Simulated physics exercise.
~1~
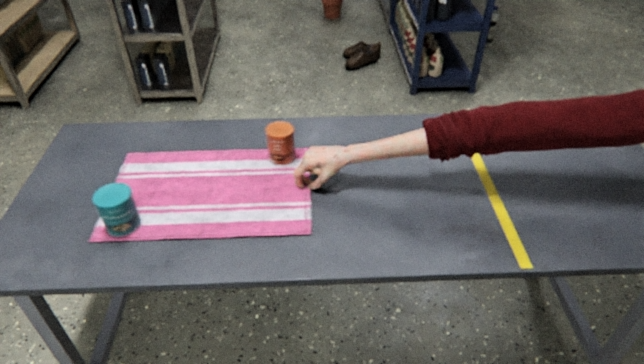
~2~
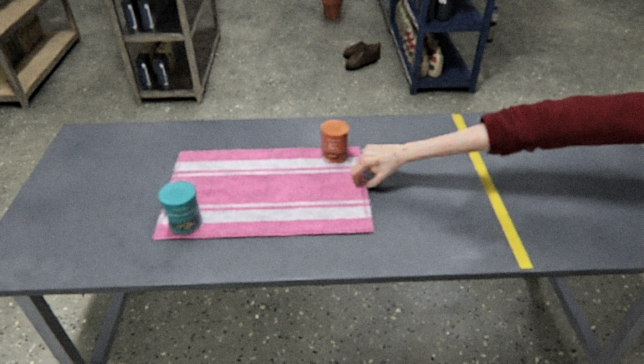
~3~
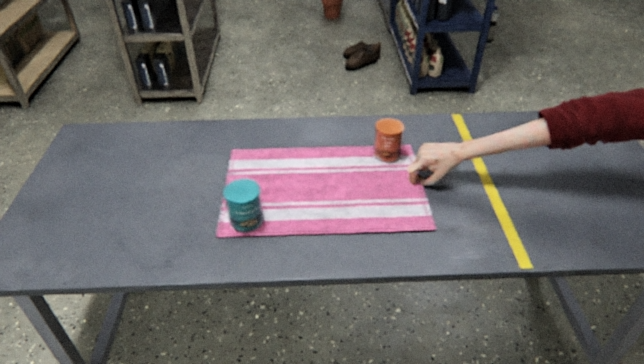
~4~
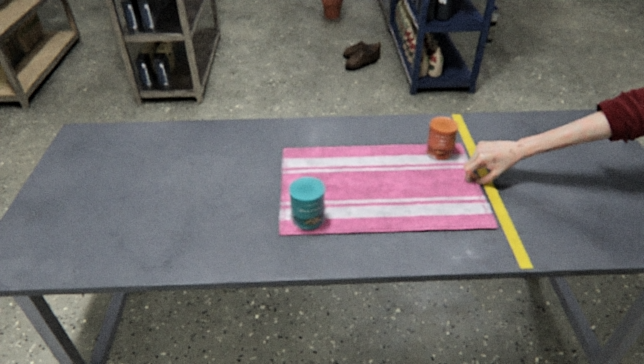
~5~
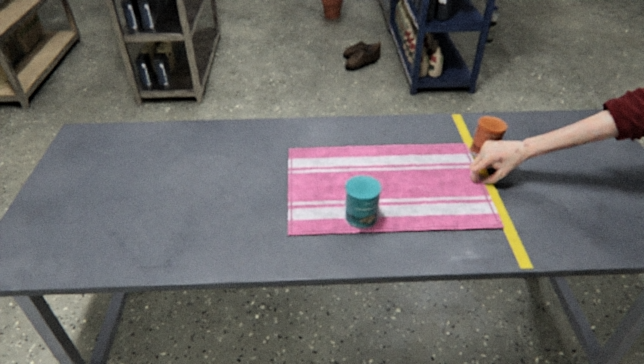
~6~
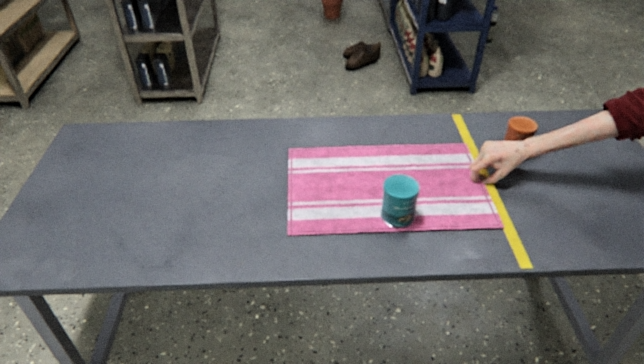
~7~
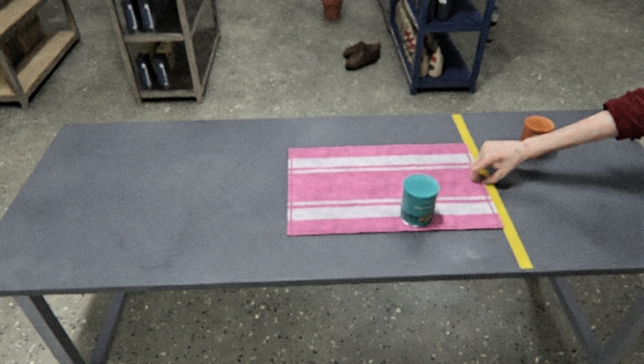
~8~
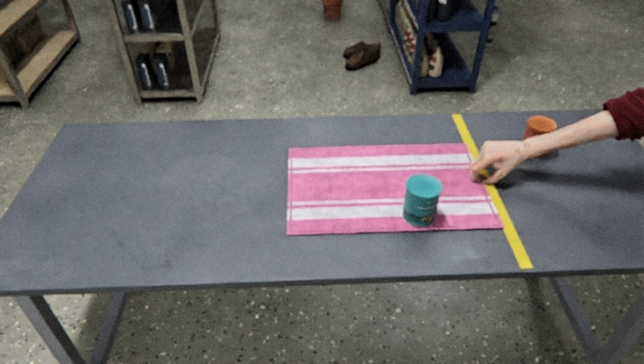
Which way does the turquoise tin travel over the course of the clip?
The turquoise tin travels to the right, riding with the cloth and then sliding a little farther along it.
